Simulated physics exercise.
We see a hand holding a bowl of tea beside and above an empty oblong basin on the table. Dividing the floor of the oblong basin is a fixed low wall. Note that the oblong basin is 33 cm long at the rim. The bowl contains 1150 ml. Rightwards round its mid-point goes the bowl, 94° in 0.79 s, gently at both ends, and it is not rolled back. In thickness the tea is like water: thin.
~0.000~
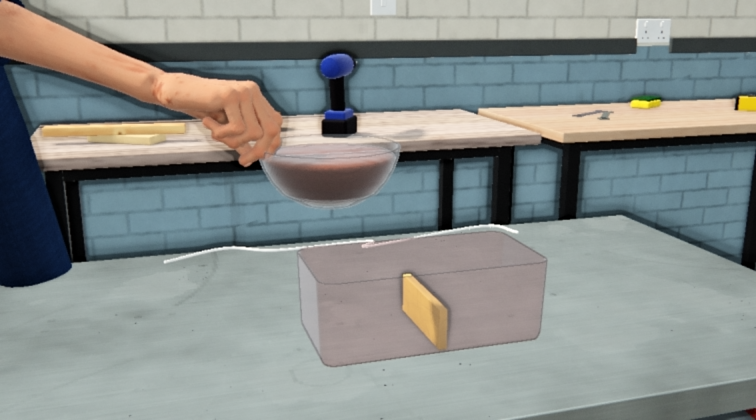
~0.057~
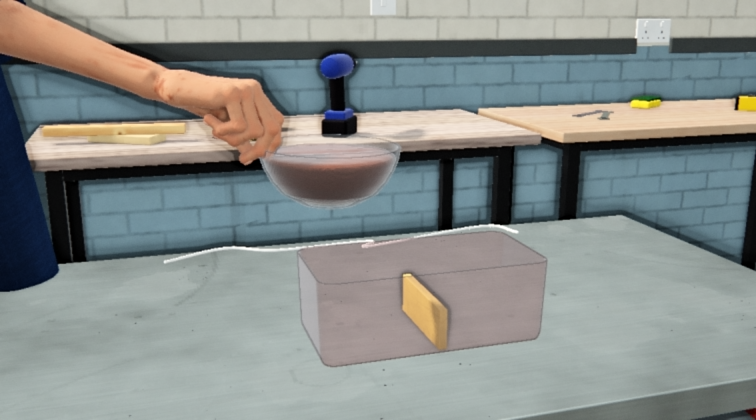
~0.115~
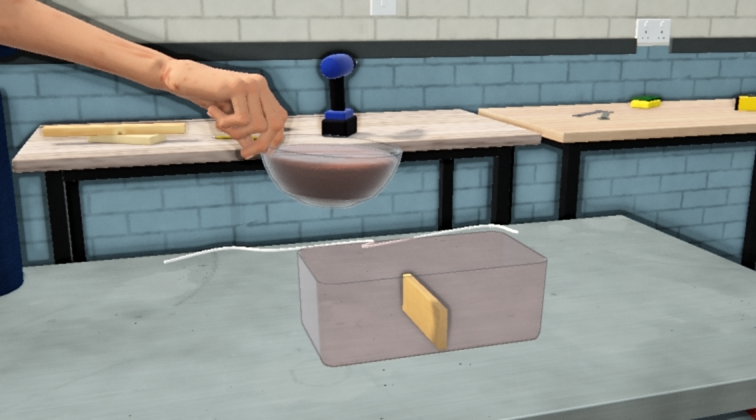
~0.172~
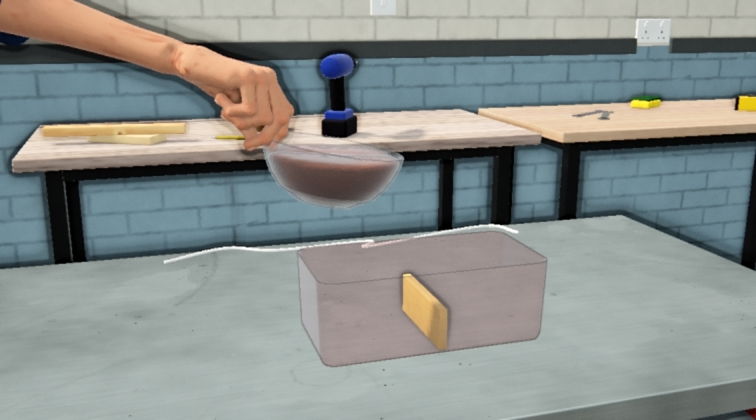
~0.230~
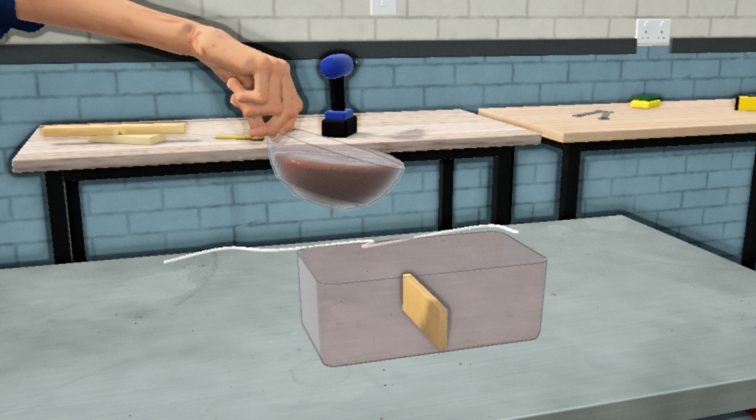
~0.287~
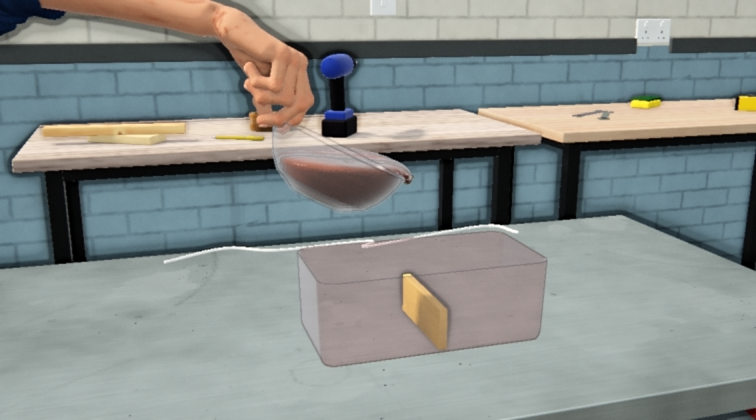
The clip opens with a hand holding a clear bowl of reddish-brown liquid nearly level above an oblong basin on a grey table. The hand gradually tips the bowl to the right, slowly at first and then more steeply, until a little liquid runs over its lowered right rim.
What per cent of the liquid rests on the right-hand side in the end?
56 percent.
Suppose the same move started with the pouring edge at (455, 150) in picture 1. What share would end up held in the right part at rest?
It would then come to around 85 percent.
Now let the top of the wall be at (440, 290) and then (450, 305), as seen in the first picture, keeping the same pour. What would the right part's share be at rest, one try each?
Result: 30 per cent, then 30 per cent.
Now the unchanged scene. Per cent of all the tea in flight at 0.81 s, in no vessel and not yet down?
Around 8 per cent of the liquid is in flight.
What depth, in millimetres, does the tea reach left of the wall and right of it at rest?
Left part: About 18 mm; right part: About 28 mm.
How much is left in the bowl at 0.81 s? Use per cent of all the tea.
Close to 1 percent of the total.
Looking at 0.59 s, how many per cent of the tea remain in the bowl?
Near 18 in a hundred.
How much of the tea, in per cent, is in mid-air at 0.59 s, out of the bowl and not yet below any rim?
My guess is roughly 32 %.
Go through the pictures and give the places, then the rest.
It leans 0°; its right rim is at (396, 144); the tea meets the walls at (262, 157) and (392, 150); the oblong basin's rim runs from (307, 267) to (524, 246); the wall's top is at (424, 292), in the first frame.
It leans 1°; its right rim is at (396, 145); the tea meets the walls at (262, 157) and (392, 151), in the second frame.
It leans 5°; its right rim is at (397, 149); the tea meets the walls at (264, 154) and (393, 154), in the third frame.
It leans 11°; its right rim is at (399, 156); the tea meets the walls at (266, 152) and (395, 156), in the fourth frame.
It leans 18°; its right rim is at (400, 166); the tea meets the walls at (271, 153) and (399, 161); 1 per cent is over the edge, in the fifth frame.
It leans 27°; its right rim is at (399, 177); the tea meets the walls at (276, 155) and (392, 167); 7 per cent is over the edge, in the sixth frame.
After 0.59 s the tilt is 80° and 19 per cent is still to pour, 6 is left of the wall and 42 right of it.
After 0.81 s the tilt is 94° and 1 per cent is still to pour, 36 is left of the wall and 53 right of it.
After 1.04 s the tilt is 94° and 0 per cent is still to pour, 40 is left of the wall and 57 right of it.
After 1.29 s the tilt is 94° and 0 per cent is still to pour, 41 is left of the wall and 56 right of it.
In the end 41 per cent lies left of the wall, 56 right of it and 3 outside.
